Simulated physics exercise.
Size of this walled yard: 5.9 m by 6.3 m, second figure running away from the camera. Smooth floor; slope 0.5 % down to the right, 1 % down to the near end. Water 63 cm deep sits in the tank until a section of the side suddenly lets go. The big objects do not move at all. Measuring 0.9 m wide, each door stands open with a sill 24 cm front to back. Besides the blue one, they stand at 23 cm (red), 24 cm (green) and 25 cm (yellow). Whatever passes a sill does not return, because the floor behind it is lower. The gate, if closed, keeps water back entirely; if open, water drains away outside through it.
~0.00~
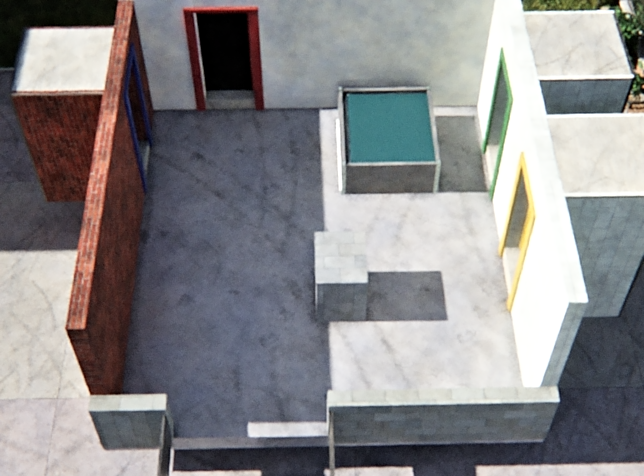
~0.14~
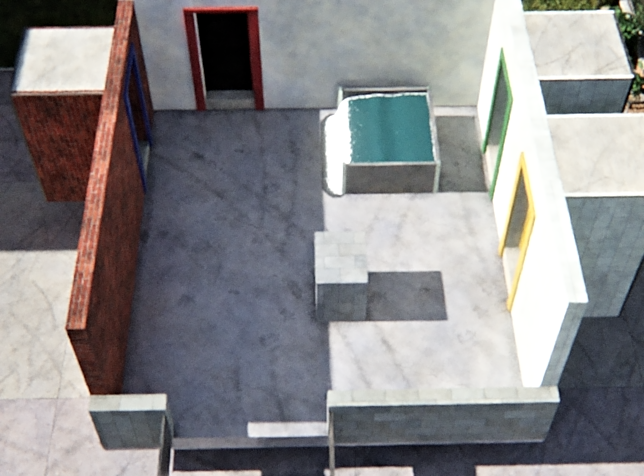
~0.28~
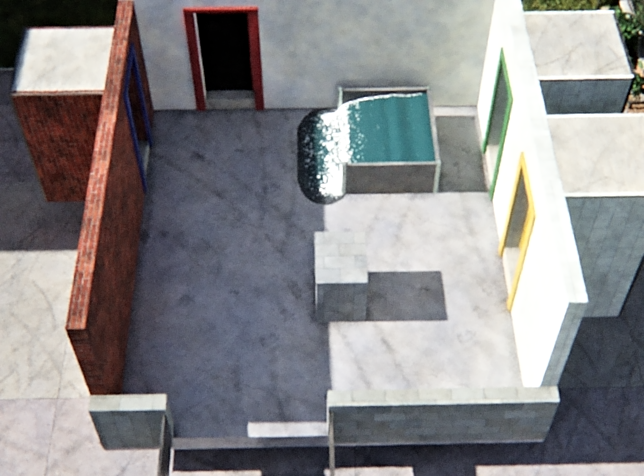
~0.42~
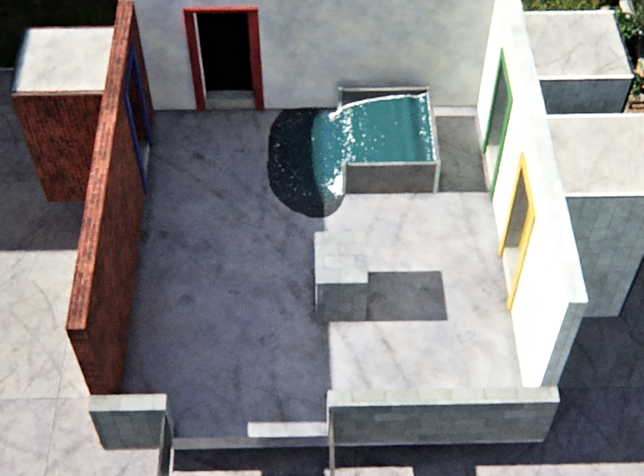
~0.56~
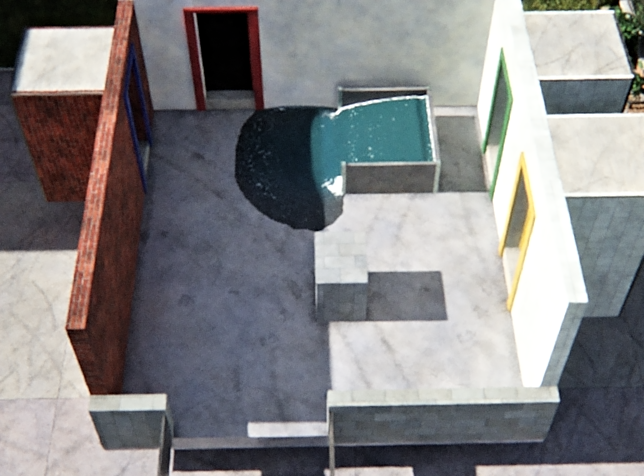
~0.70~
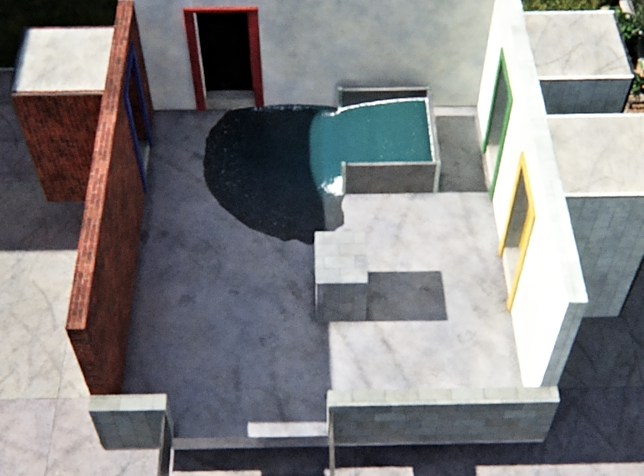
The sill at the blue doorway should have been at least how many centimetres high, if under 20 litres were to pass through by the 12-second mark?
At least some 23 cm.
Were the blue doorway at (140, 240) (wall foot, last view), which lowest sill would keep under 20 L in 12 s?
Around 12.0 cm would do it.
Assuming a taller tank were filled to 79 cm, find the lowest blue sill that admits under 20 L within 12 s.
Roughly 31 centimetres would do it.
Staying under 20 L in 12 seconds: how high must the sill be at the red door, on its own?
Red - roughly 8.5 cm.
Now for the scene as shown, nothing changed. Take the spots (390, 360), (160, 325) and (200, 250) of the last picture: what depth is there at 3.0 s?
Respectively 0 cm, 9 cm and 6 cm.
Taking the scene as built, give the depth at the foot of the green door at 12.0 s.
It works out to about 1.0 centimetres deep.
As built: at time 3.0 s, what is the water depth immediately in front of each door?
Red door 12 cm, green door 0 cm, yellow door 0 cm, blue door 21 cm.
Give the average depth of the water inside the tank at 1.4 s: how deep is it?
Around 25 cm deep on average.
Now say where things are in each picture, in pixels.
The tank at (388, 128) is whole and still, 63 cm deep; the blue door at (139, 126) is dry, in the first frame.
Water pours out at (343, 147) and has run 0.3 m, to (329, 190); about 8 cm deep outside, 63 cm at the back, in the second frame.
The gap is at (343, 148), the front 0.7 m out at (304, 185); the back of the tank holds 62 cm, in the third frame.
The gap is at (343, 148), the front 1.2 m out at (273, 175); the back of the tank holds 55 cm, in the fourth frame.
The front is at (241, 178), 1.8 m from the gap at (343, 149); 4.0 m2 of floor is wet, 54 cm left at the back, in the fifth frame.
The gap is at (343, 149), the front 2.3 m out at (210, 178); the back of the tank holds 51 cm; 1.1 m in a straight line remain to the blue door at (139, 126), in the sixth frame.
After 1.4 s water covers 30 % of the floor, deepest (36 cm) near (153, 123); 30 cm at the blue door, 5 litres in over its 18 cm sill.
After 3.0 s water covers 40 % of the floor, deepest (22 cm) near (149, 161); 21 cm at the blue door, 59 litres in over its 18 cm sill.
After 12.0 s water covers 65 % of the floor, deepest (6 cm) near (508, 417); 1 cm at the blue door, 64 litres in over its 18 cm sill.
At the blue door as built, the water arrived by 1.0 s and peaked near 30 cm at 2.0 s.
With a sill of 20 cm, 43 litres would have come in within the 12 s; with 27 cm, 5 litres. So under 20 litres takes about 23 cm.
